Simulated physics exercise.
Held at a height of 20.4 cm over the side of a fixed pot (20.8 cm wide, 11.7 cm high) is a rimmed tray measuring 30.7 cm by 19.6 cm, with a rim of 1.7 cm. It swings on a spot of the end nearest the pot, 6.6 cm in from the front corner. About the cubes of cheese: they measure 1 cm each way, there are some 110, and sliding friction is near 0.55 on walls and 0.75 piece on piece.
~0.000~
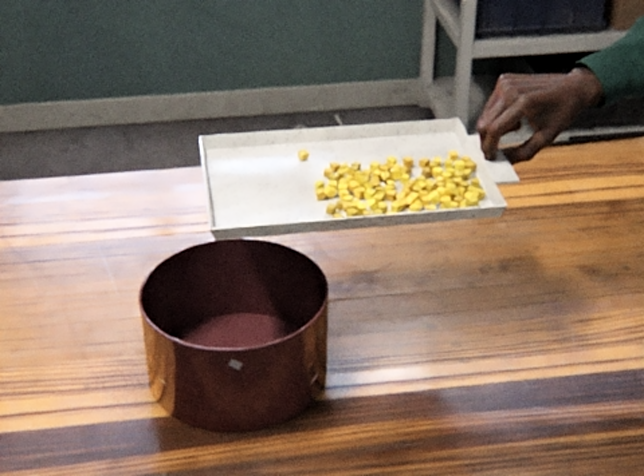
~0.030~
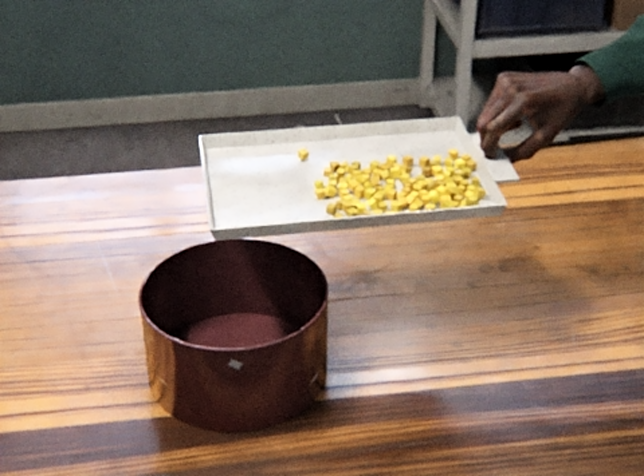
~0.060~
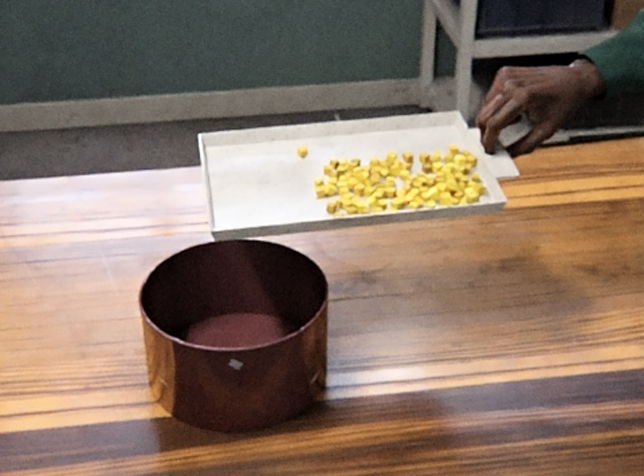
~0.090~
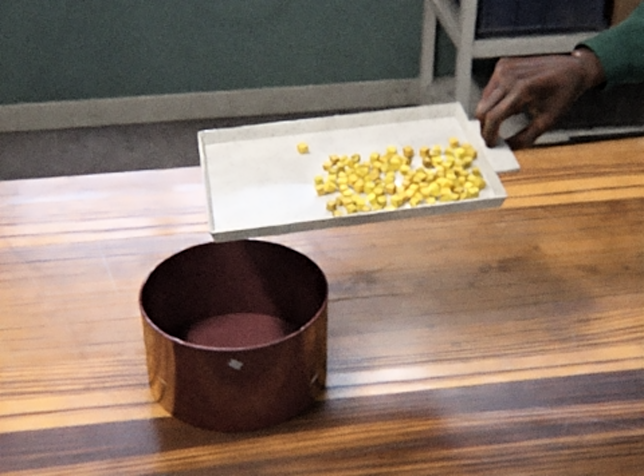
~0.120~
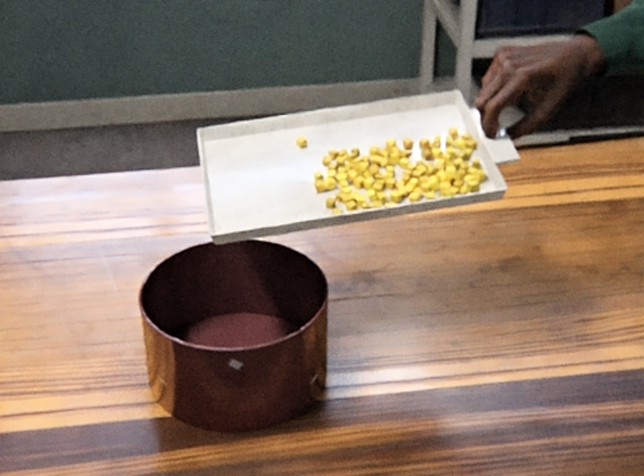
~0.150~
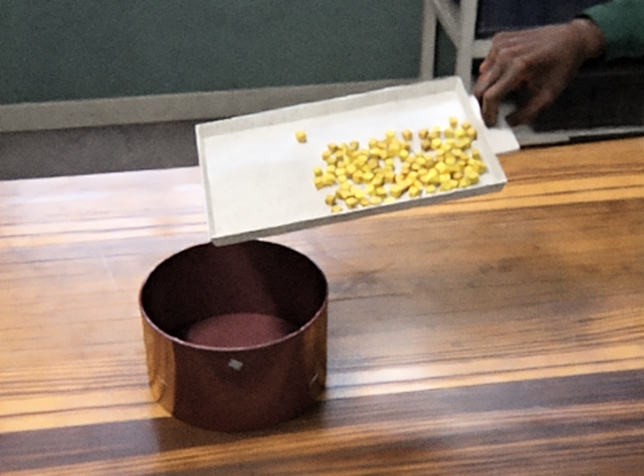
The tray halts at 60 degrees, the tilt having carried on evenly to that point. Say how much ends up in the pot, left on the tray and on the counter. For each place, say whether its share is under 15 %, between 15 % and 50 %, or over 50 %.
Pot: Over 50 %; tray: Between 15 % and 50 %; counter: Under 15 %.
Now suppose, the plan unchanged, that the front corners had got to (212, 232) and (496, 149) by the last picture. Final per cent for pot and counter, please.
Split: Pot = 50, counter = 30.
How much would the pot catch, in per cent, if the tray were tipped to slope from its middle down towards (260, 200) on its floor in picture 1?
Estimate: Near 35 per cent.
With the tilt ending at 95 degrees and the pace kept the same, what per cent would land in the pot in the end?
About 95 in a hundred would end up in the pot.
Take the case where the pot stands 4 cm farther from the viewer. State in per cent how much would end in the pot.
About 45 %.
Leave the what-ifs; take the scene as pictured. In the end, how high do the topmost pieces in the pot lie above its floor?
Roughly 2.0 cm up.
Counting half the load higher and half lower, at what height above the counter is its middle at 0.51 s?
About 30 cm.
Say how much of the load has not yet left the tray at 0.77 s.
Estimate: Near 65 in a hundred.
After 0.36 s, tilt 36 degrees; the tray holds 100 %, the pot 0 %.
Then, at 0.51 s, tilt 54 degrees; the tray holds 100 %, the pot 0 %.
After 0.77 s, tilt 60 degrees; the tray holds 65 %, the pot 10 %.
By 2.1 s all is still; pot 65 %, tray 30 %, counter 5 %.
